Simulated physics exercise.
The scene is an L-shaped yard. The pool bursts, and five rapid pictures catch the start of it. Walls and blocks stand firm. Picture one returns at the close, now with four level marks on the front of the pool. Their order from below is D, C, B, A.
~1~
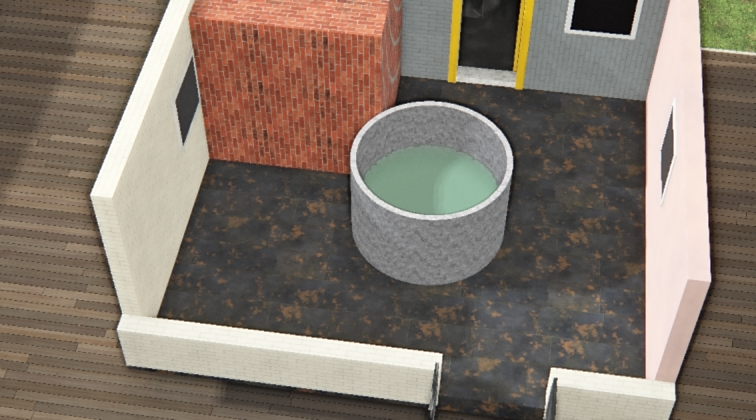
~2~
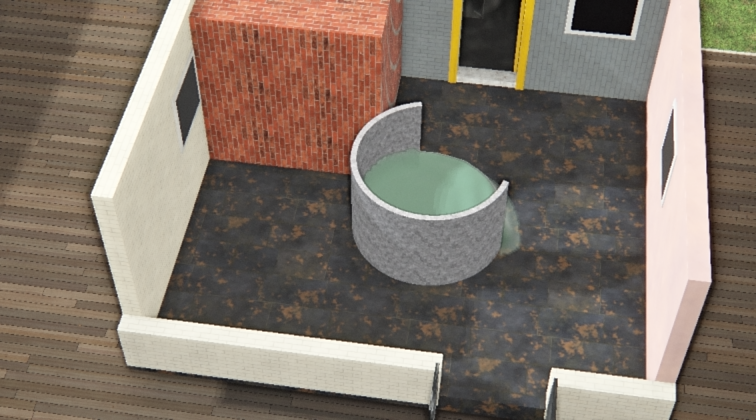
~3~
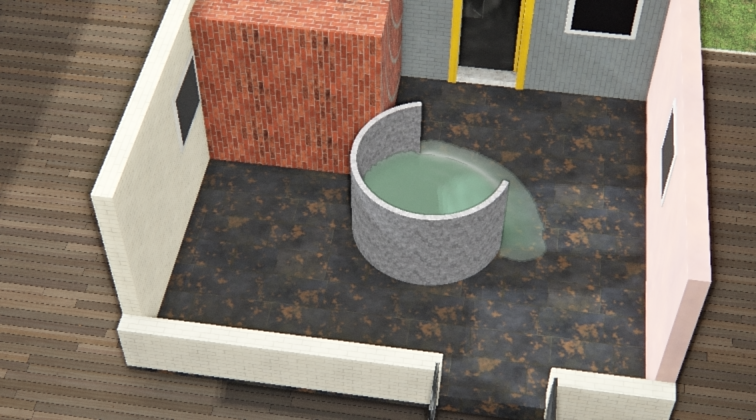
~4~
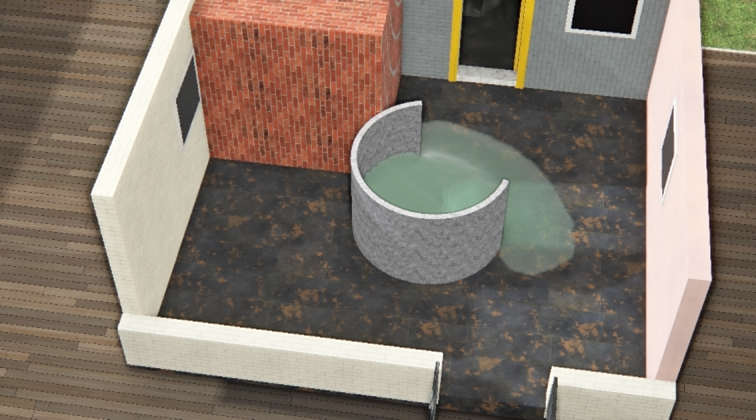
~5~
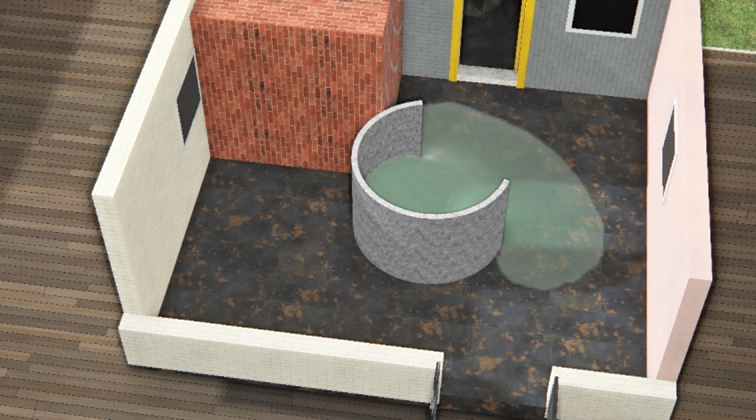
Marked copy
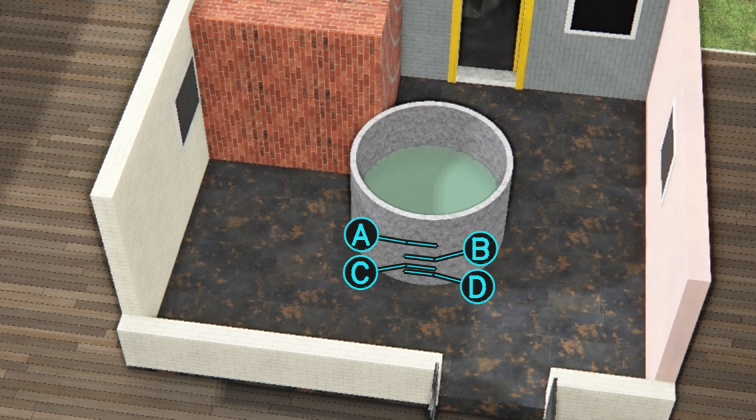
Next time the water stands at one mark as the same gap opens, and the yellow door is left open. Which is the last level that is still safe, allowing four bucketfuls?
C is the one.
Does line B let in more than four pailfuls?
Yes.
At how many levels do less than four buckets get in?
Two.
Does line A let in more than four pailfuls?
Yes.
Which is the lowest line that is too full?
The answer is B.
On the marked copy, A at (421, 244); B at (420, 257); C at (419, 267); D at (419, 272); from the bottom up D, C, B, A.
Choosing A, dozens of bucketfuls pour in.
Choosing B, about 11 bucketfuls get in.
Choosing C, a bucket or two gets in.
Choosing D, nothing gets over.
